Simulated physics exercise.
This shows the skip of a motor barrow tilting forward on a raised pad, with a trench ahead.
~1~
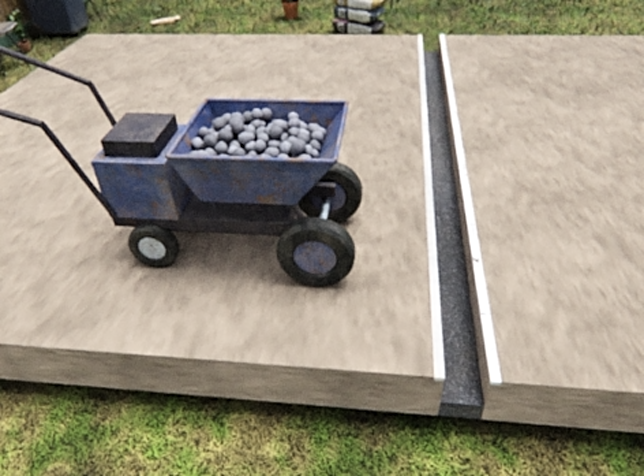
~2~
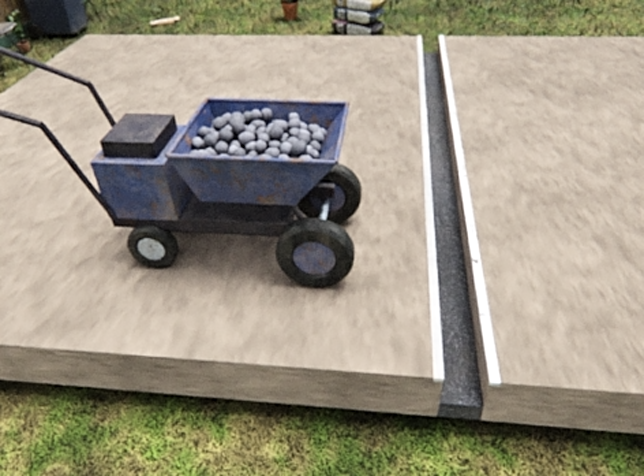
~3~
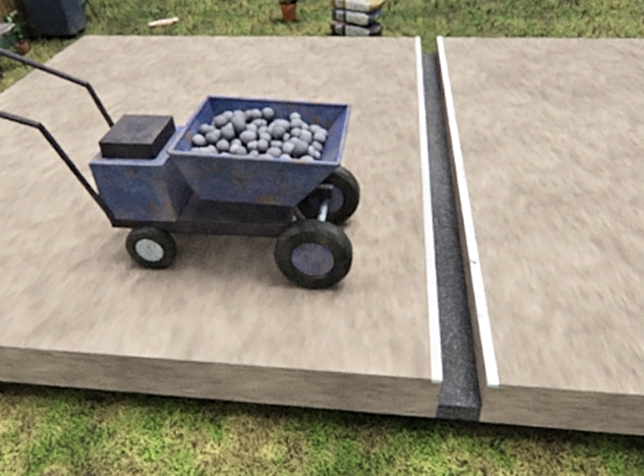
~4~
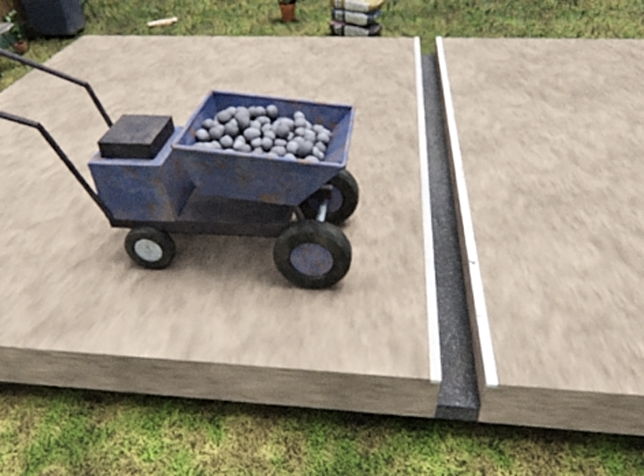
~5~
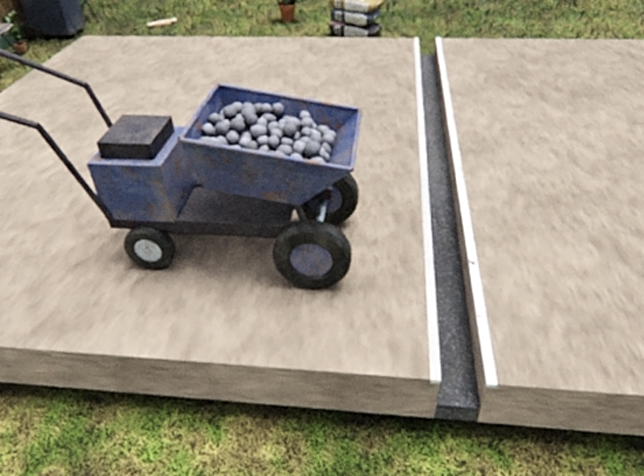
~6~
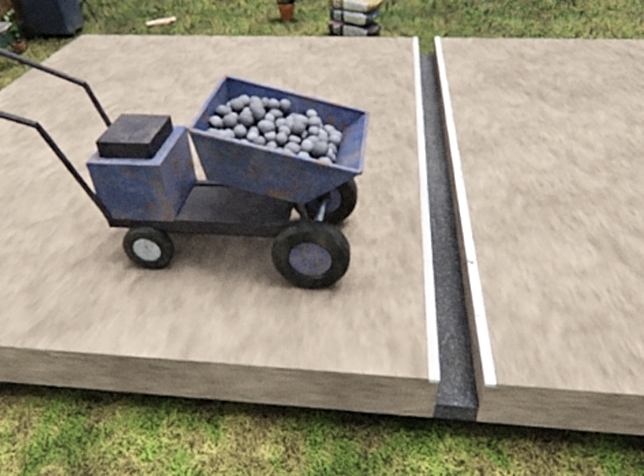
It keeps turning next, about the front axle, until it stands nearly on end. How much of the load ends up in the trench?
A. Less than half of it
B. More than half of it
(B) More than half of it.
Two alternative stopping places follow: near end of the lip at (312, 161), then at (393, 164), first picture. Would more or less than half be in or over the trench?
At the earlier place the greater portion ends between the edges, at the later place the lesser portion.
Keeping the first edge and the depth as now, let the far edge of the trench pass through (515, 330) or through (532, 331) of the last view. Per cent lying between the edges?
Respectively, 100 % and 100 %.
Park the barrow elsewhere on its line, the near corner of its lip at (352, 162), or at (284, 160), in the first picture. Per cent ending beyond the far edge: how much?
You'd get around 40 in a hundred, then 0 in a hundred.
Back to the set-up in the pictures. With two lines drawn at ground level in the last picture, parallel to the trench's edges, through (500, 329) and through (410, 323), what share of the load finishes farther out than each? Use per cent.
About 10 and 100 %.
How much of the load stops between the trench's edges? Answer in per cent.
Close to 75 in every hundred pieces.
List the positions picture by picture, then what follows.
In the first picture, lip of the skip at (335, 162), level; top of the load at (246, 139), round cobbles; first edge of the trench at (436, 322); far edge at (488, 326), the trench under half as wide as the skip, and about as deep as wide.
In the second picture, lip of the skip at (336, 163), level; top of the load at (247, 139).
In the third picture, lip of the skip at (338, 165), tipped barely; top of the load at (248, 138).
In the fourth picture, lip of the skip at (344, 167), tipped barely; top of the load at (252, 135).
In the fifth picture, lip of the skip at (351, 170), tipped a little; top of the load at (237, 126).
In the sixth picture, lip of the skip at (360, 173), tipped a little; top of the load at (252, 134); first edge of the trench at (431, 324); far edge at (482, 328).
Soon after the last picture, skip tipped well over; all in the skip.
A little later, skip tipped steeply; most in the skip; a small part in or heaped over the trench; a stray few beyond it; a small part falling.
Later still, skip tipped right over; about a quarter in the skip; a stray few short of the trench; about two thirds in or heaped over the trench; about a quarter beyond it; a stray few falling.
By the end, skip tipped right over; a small part short of the trench; most in or heaped over the trench; about a quarter beyond it.
